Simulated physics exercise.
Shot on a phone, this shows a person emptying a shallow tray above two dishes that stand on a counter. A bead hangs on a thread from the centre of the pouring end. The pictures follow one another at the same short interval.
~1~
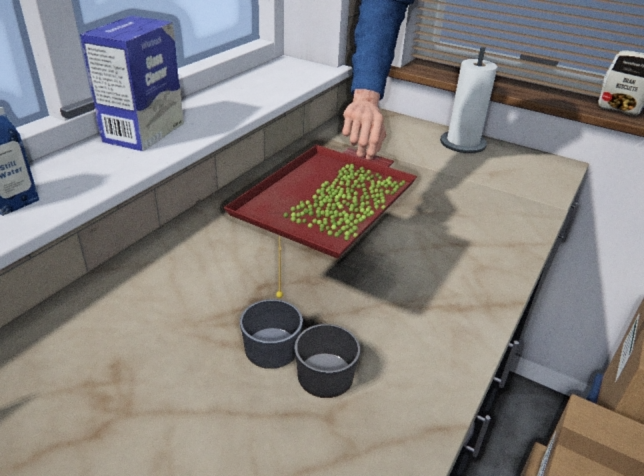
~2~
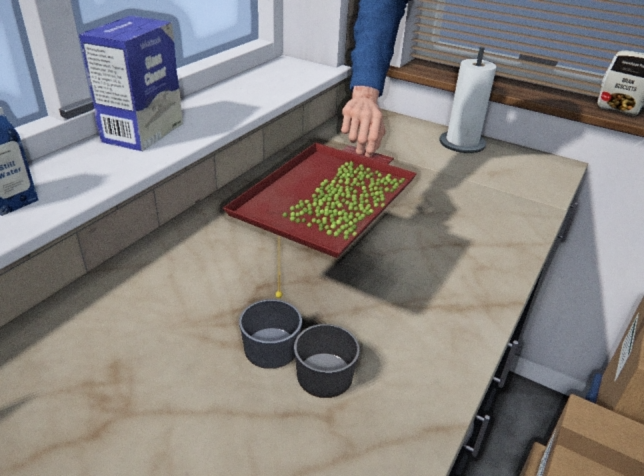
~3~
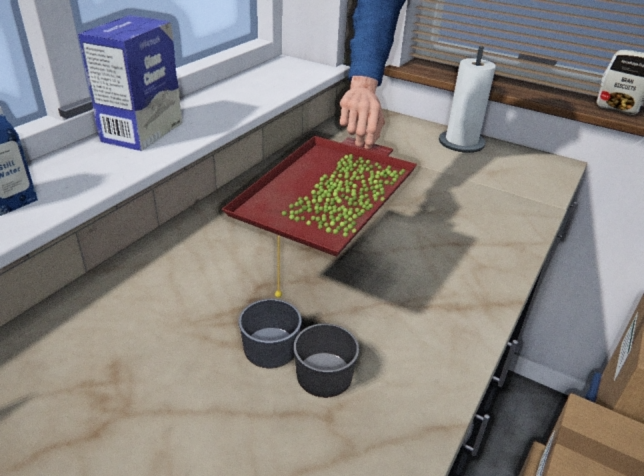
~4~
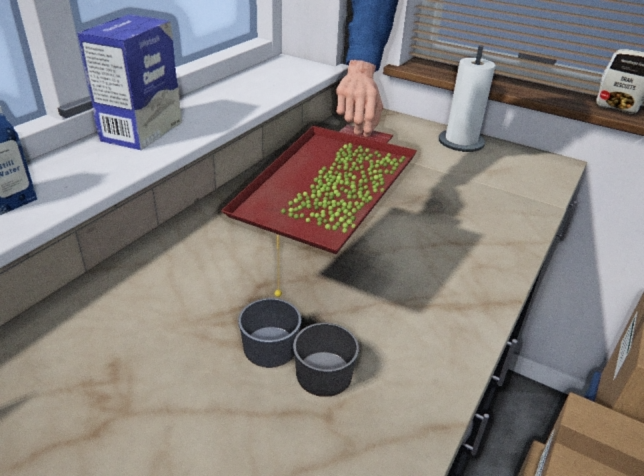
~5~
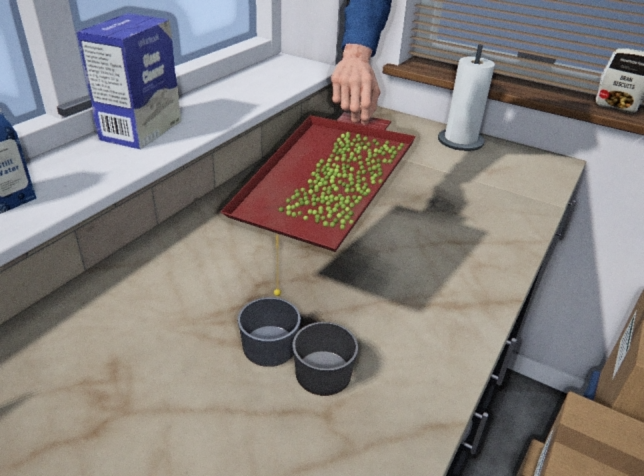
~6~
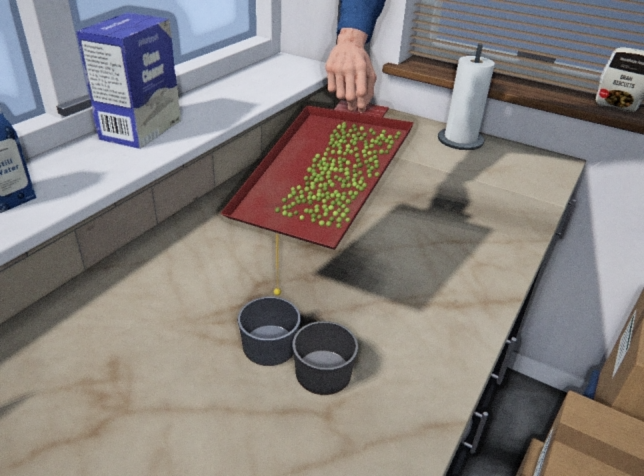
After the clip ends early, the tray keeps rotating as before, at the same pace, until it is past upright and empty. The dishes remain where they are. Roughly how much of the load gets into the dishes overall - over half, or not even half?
The dishes will catch only a minority of the load.
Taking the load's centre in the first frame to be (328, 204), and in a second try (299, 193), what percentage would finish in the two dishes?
Near 20 and 10 percent respectively.
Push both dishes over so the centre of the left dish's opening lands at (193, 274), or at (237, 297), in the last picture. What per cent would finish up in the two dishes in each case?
The first position comes out at 70 per cent, the other at 60 per cent.
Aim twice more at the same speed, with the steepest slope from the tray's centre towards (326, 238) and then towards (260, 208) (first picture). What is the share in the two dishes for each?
It comes to about 50 per cent the first time and about 0 per cent the second.
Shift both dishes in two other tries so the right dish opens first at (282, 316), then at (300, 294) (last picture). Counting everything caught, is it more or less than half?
Well, the bulk the first time and the minor share the second time.
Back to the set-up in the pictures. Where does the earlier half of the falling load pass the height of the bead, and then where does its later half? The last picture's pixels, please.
It passes near (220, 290) first and then near (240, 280).
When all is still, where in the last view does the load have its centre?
The centre settles at about (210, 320).
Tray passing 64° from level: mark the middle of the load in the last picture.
Roughly (244, 230).
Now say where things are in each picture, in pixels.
The first frame shows corners of the pouring end at (229, 207) and (338, 250), level; middle of the load at (349, 198), dried peas; left dish at (254, 350); right dish at (310, 379); bead on its thread at (280, 295).
The second frame shows corners of the pouring end at (228, 207) and (338, 249), level; middle of the load at (349, 196).
The third frame shows corners of the pouring end at (227, 208) and (337, 248), tipped barely, lowest at the left corner; middle of the load at (348, 191).
The fourth frame shows corners of the pouring end at (227, 209) and (335, 246), tipped a little, lowest at the left corner; middle of the load at (347, 183).
The fifth frame shows corners of the pouring end at (226, 210) and (334, 244), tipped clearly, lowest at the left corner; middle of the load at (345, 176).
The sixth frame shows corners of the pouring end at (225, 212) and (332, 243), tipped clearly, lowest at the left corner; middle of the load at (341, 170), about half on the move; left dish at (252, 347); right dish at (308, 376).
Soon, tray tipped steeply; about two thirds on the tray; a stray few outside both; about a third in the air.
A while on, tray tipped past a quarter turn; a stray few on the tray; a small part in the left dish; most outside both; a small part in the air.
Towards the end, tray tipped past a quarter turn; a small part in the left dish; most outside both.
Finally, tray tipped past a quarter turn; none in the right dish; a small part in the left dish; most outside both.
